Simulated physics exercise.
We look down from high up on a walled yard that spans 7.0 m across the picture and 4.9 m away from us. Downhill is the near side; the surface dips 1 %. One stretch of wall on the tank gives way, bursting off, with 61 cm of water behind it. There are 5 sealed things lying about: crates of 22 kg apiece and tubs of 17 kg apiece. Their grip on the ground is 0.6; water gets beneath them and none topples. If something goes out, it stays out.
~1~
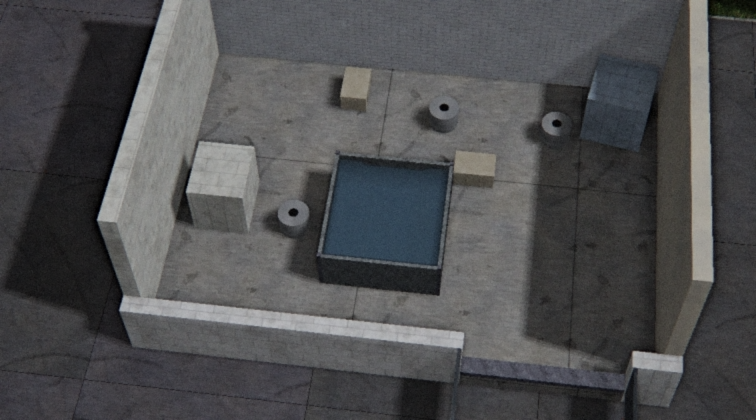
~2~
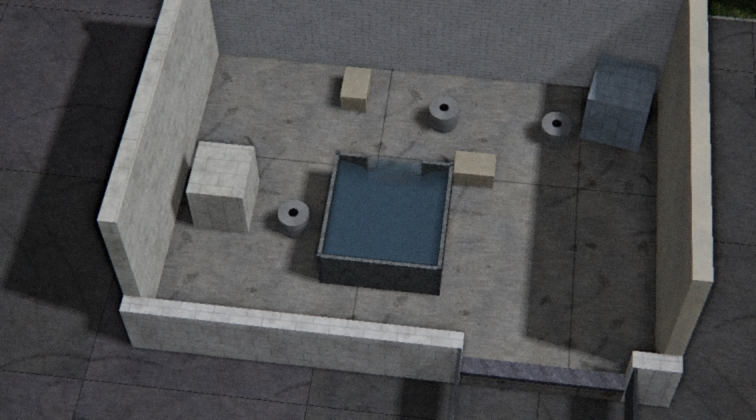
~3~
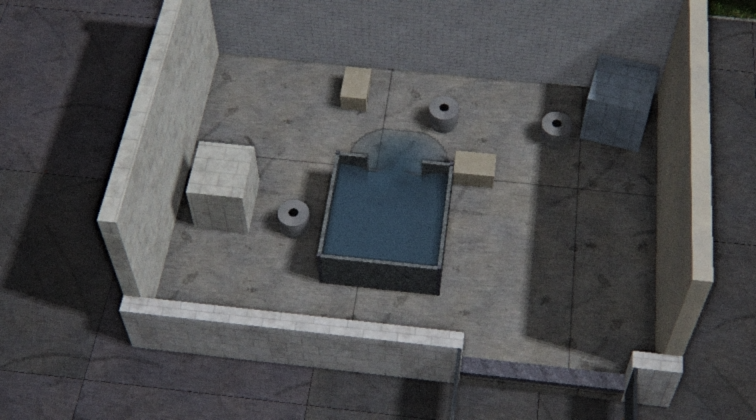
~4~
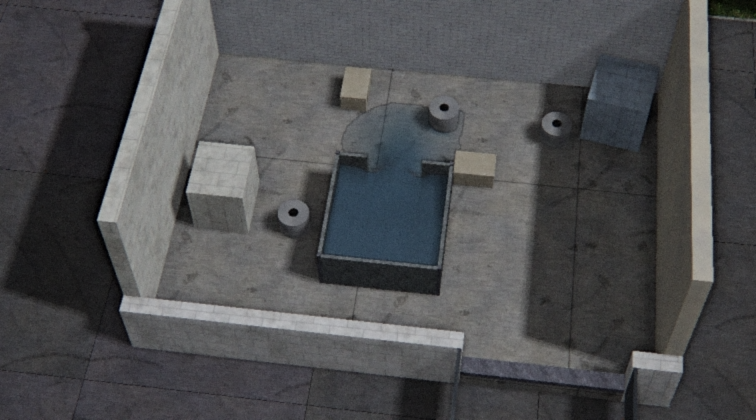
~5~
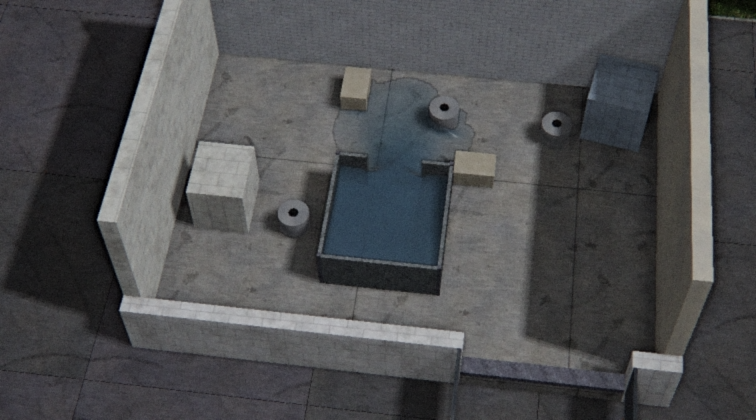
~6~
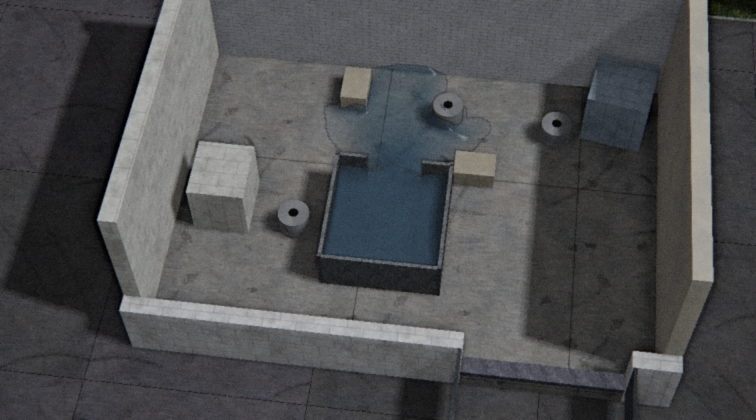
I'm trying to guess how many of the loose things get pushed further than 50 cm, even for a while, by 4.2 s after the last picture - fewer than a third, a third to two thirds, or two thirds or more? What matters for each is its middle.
Within the middle third.
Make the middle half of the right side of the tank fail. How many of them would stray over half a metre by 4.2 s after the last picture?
In that case 0 of them.
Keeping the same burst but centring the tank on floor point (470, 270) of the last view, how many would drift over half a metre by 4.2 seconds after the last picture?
4.
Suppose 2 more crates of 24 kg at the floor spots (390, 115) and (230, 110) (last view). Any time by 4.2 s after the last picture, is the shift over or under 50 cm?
In the order asked they come out beyond the limit, beyond the limit.
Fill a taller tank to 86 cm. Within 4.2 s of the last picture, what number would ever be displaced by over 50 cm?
In that case the number is 3.
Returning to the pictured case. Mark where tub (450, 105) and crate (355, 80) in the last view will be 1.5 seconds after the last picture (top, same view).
About (555, 88) for the first and (279, 70) for the second.
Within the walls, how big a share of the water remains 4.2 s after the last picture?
Close to 100 in a hundred parts remain.
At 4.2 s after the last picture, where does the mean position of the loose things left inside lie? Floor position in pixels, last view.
(421, 181).
Then, 0.4 s after the last picture 0 of 5 are over 50 cm from their spots; 0 afloat.
Then, 1.5 s after the last picture 2 of 5 are over 50 cm from their spots; 0 afloat.
Then, 2.8 s after the last picture 3 of 5 are over 50 cm from their spots; 1 afloat.
Then, 4.2 s after the last picture 3 of 5 are over 50 cm from their spots, and 3 have been at some point; 0 afloat.
